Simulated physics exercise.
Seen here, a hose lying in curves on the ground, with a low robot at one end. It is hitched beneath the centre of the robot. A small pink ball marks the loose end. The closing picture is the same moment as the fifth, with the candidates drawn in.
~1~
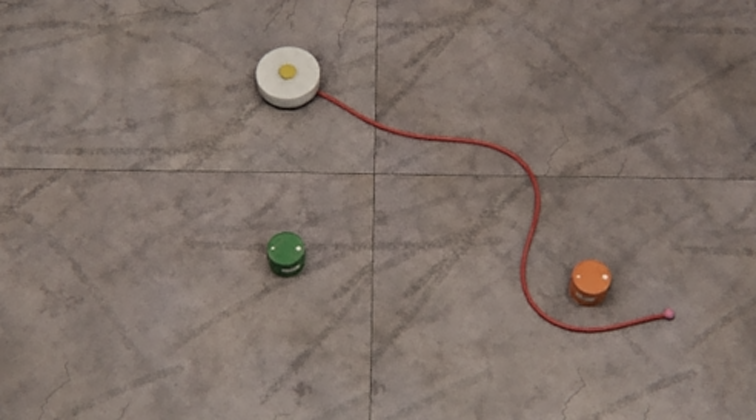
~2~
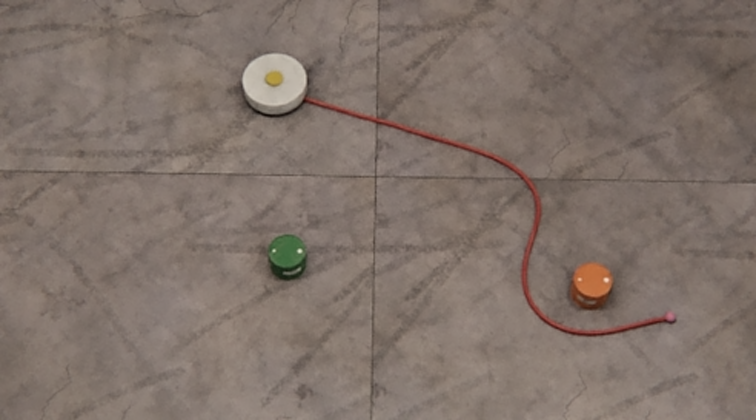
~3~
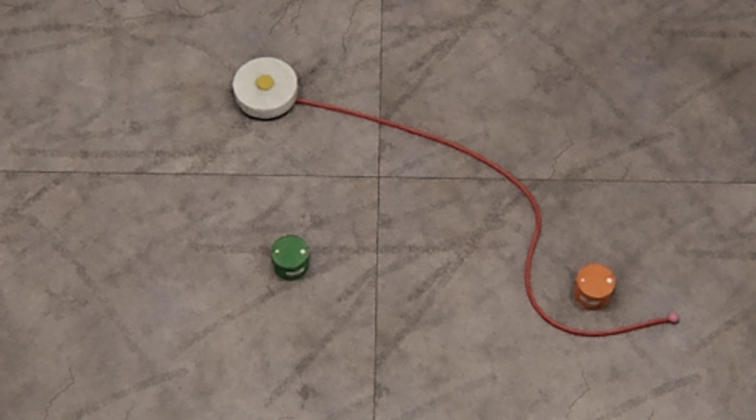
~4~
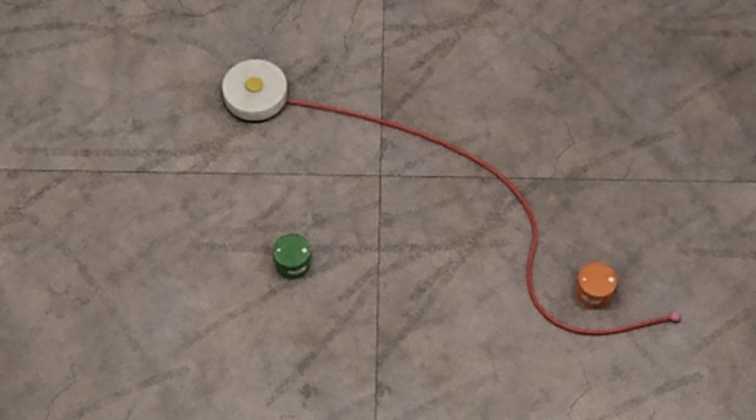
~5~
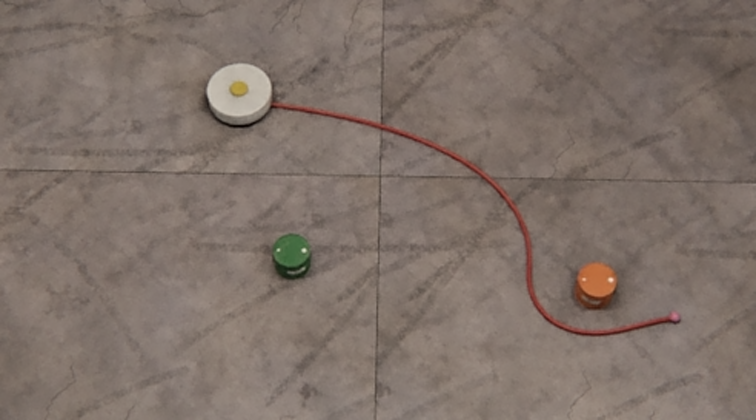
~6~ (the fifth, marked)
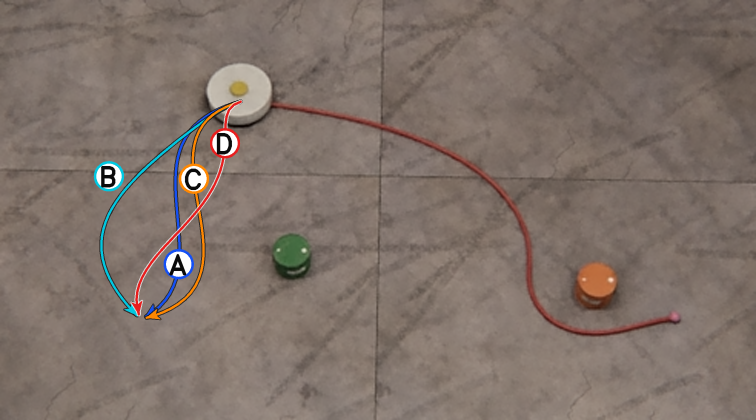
On a grey tiled floor, a round white robot moves left, pulling a red hose.
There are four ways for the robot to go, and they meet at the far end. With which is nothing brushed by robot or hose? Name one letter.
Route D.
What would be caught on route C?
It is the green tub.
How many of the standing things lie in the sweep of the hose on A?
In all, one.
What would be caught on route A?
It is the green tub.
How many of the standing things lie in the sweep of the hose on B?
In all, one.
On the marked copy, A from (241, 102) via (176, 199) to (146, 317); B from (241, 102) via (125, 190) to (137, 316); C from (241, 102) via (198, 206) to (146, 318); D from (241, 102) via (203, 203) to (139, 314).
Taking D. A third of the way, robot (215, 176), middle of the hose (484, 190), free end (675, 317).
Two thirds of the way, robot (153, 253), middle of the hose (439, 216), free end (675, 317).
When it is over, robot (139, 314), middle of the hose (415, 234), free end (674, 317); nothing has been touched.
As for the rest, A meets the green tub; B meets the orange tub; C meets the green tub.
